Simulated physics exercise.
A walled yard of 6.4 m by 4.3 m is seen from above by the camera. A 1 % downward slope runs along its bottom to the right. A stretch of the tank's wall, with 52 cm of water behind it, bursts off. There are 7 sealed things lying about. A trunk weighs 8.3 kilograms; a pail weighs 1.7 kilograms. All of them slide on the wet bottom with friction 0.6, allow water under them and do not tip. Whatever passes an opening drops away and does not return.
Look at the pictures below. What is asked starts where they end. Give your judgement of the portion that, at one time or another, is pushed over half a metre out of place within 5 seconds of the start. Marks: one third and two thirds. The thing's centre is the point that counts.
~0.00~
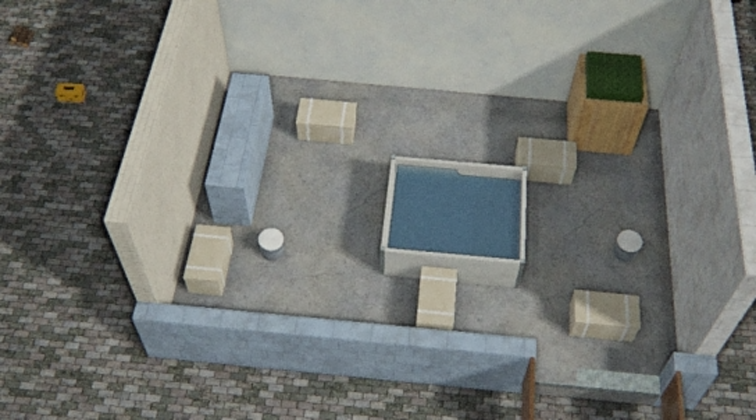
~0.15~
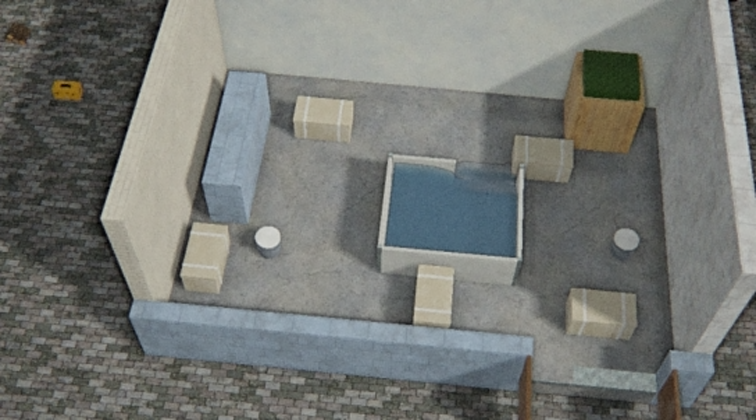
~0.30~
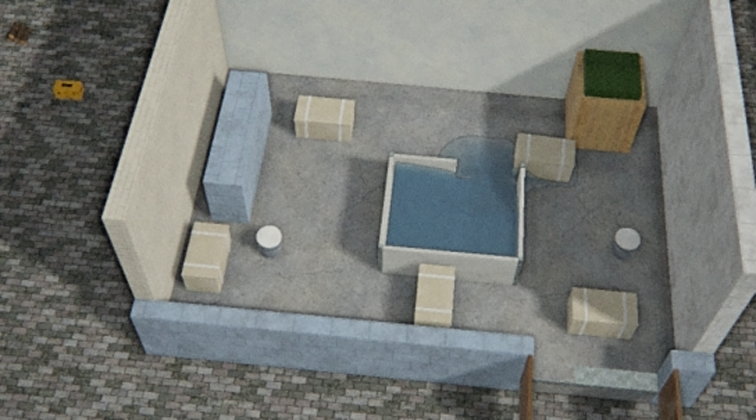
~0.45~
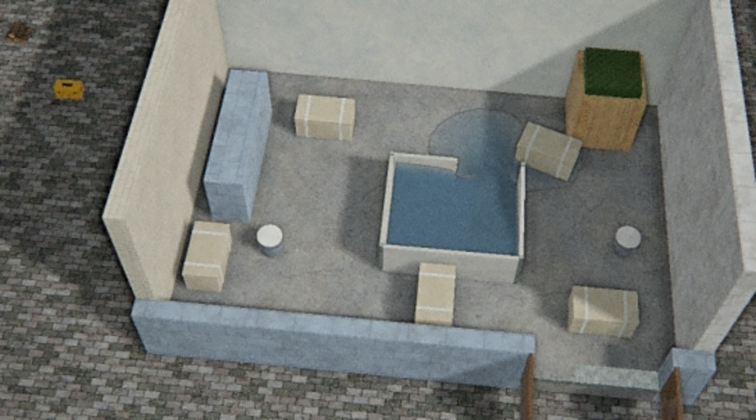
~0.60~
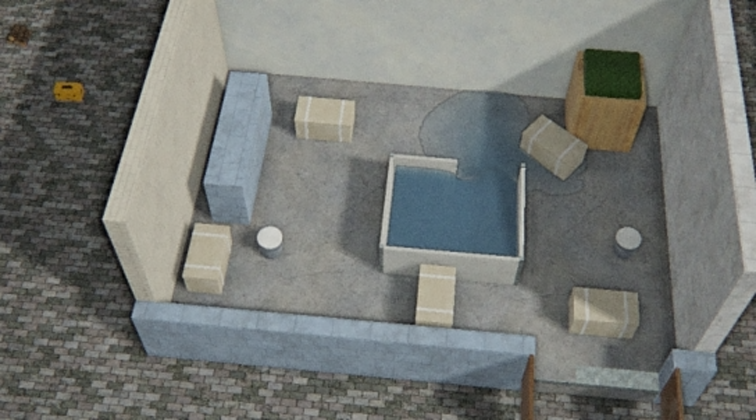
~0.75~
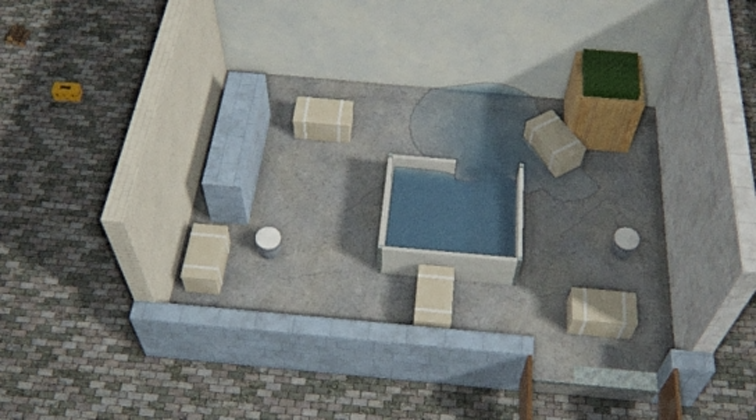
The tally will land in the middle bracket.
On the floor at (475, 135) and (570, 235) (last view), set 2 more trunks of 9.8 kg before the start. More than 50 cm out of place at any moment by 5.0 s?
Outcome: Breaks the threshold first, stays within second.
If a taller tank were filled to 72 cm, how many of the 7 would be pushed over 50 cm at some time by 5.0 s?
5.
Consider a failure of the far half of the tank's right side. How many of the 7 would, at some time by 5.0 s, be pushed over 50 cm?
Result: 3 of them.
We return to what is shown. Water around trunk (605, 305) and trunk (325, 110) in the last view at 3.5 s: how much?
About 0 and 5 cm.
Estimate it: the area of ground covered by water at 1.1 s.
Some 6.5 m2 of it.
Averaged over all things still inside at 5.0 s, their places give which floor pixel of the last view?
The centre sits near (439, 294).
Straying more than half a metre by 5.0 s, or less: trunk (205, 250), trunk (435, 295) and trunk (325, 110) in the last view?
Taking them in turn, the answers are smaller, smaller and greater.
After 1.1 s 0 of 7 are over 50 cm from their spots; 1 afloat.
After 2.2 s 0 of 7 are over 50 cm from their spots; 0 afloat.
After 3.5 s 2 of 7 are over 50 cm from their spots; 2 afloat.
After 5.0 s 4 of 7 are over 50 cm from their spots, and 4 have been at some point; 3 afloat.
